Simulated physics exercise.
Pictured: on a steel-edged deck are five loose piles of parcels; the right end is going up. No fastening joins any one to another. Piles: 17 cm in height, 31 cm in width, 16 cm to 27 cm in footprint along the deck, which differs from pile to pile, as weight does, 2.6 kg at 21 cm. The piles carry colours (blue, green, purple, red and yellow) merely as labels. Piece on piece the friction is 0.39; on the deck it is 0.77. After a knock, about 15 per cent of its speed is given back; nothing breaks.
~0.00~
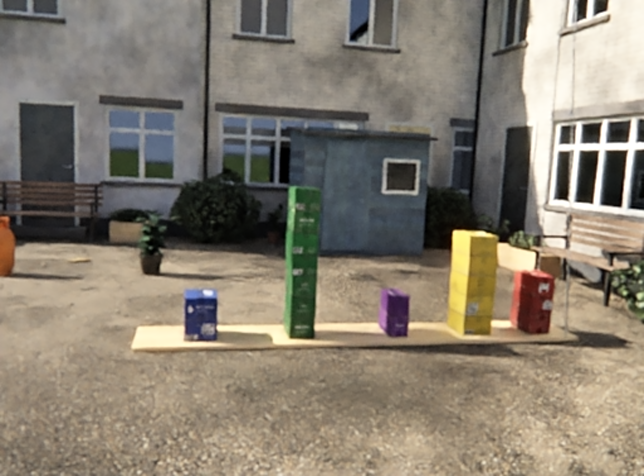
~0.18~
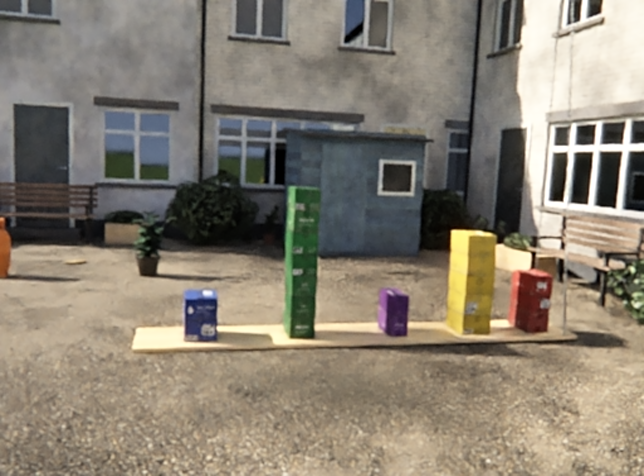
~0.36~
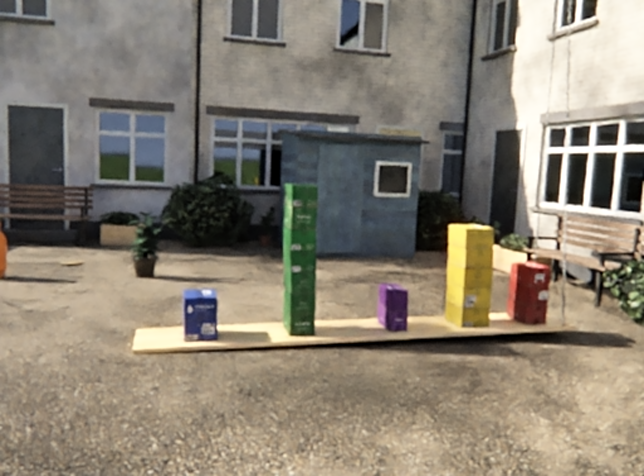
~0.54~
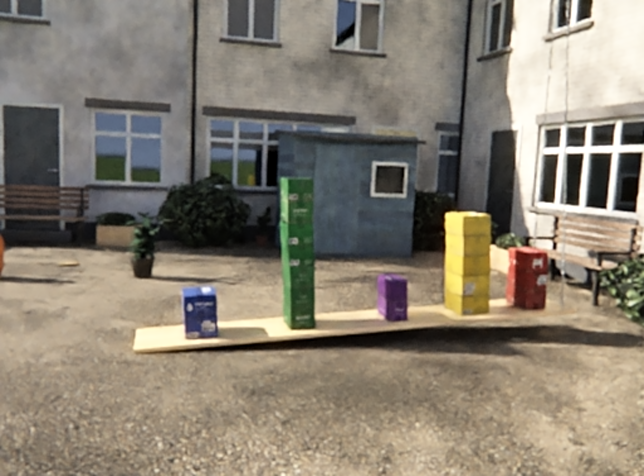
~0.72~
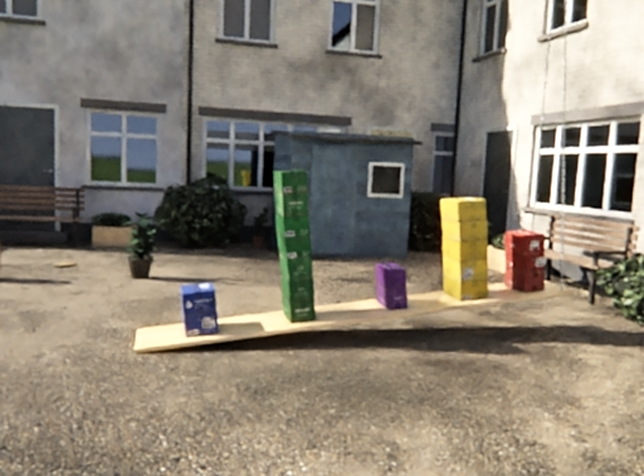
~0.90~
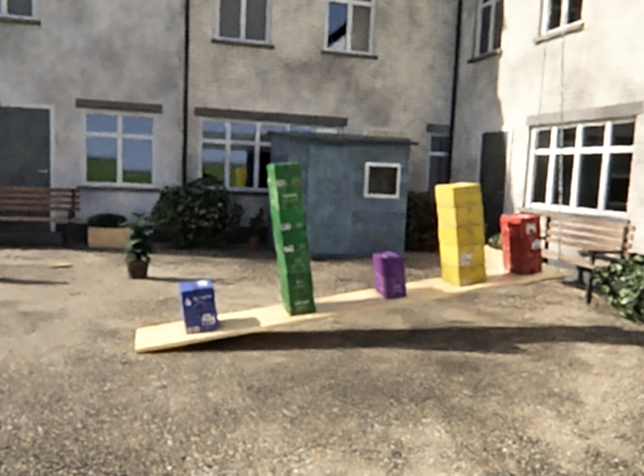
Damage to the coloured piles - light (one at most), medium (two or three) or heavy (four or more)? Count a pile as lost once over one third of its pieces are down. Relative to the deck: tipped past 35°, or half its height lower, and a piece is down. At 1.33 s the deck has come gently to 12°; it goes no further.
Medium.
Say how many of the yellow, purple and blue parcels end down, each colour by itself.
Count - yellow = 0; purple = 0; blue = 1.
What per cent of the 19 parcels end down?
About 40% of them.
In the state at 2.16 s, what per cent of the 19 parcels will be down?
At that instant, 35 percent.
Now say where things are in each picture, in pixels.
In the first frame (each place is the centre of the face we see best; the camera moves round a little; leans and shifts are taken against what carries them), middle of the deck's edge (375, 344) slope 0°; top green parcel (308, 200); top red parcel (544, 286); all as stacked.
Middle of the deck's edge (375, 344) slope 0°; top green parcel (308, 200), in the second frame.
Middle of the deck's edge (375, 339) slope 1°; top purple parcel (400, 301), in the third frame.
Middle of the deck's edge (376, 330) slope 4°; top red parcel (538, 262), in the fourth frame.
Middle of the deck's edge (376, 319) slope 6°; top purple parcel (397, 279), in the fifth frame.
Middle of the deck's edge (376, 308) slope 9°; top green parcel (288, 175); top purple parcel (396, 268); all as stacked, in the sixth frame.
By 1.36 s, slope 12°; none of the 19 parcels down, 7 disturbed; top green parcel tilted 4°.
By 2.16 s, slope 12°; 7 of the 19 parcels down; top green parcel upside down; top blue parcel moved 8 cm.
When it is over (3.4 s), slope 12°; 8 of the 19 parcels down; top blue parcel upside down; top green parcel tilted 12°, 83 cm lower. Wrecked, blue and green. In pixels of the last frame, middles, top blue parcel near (114, 336).
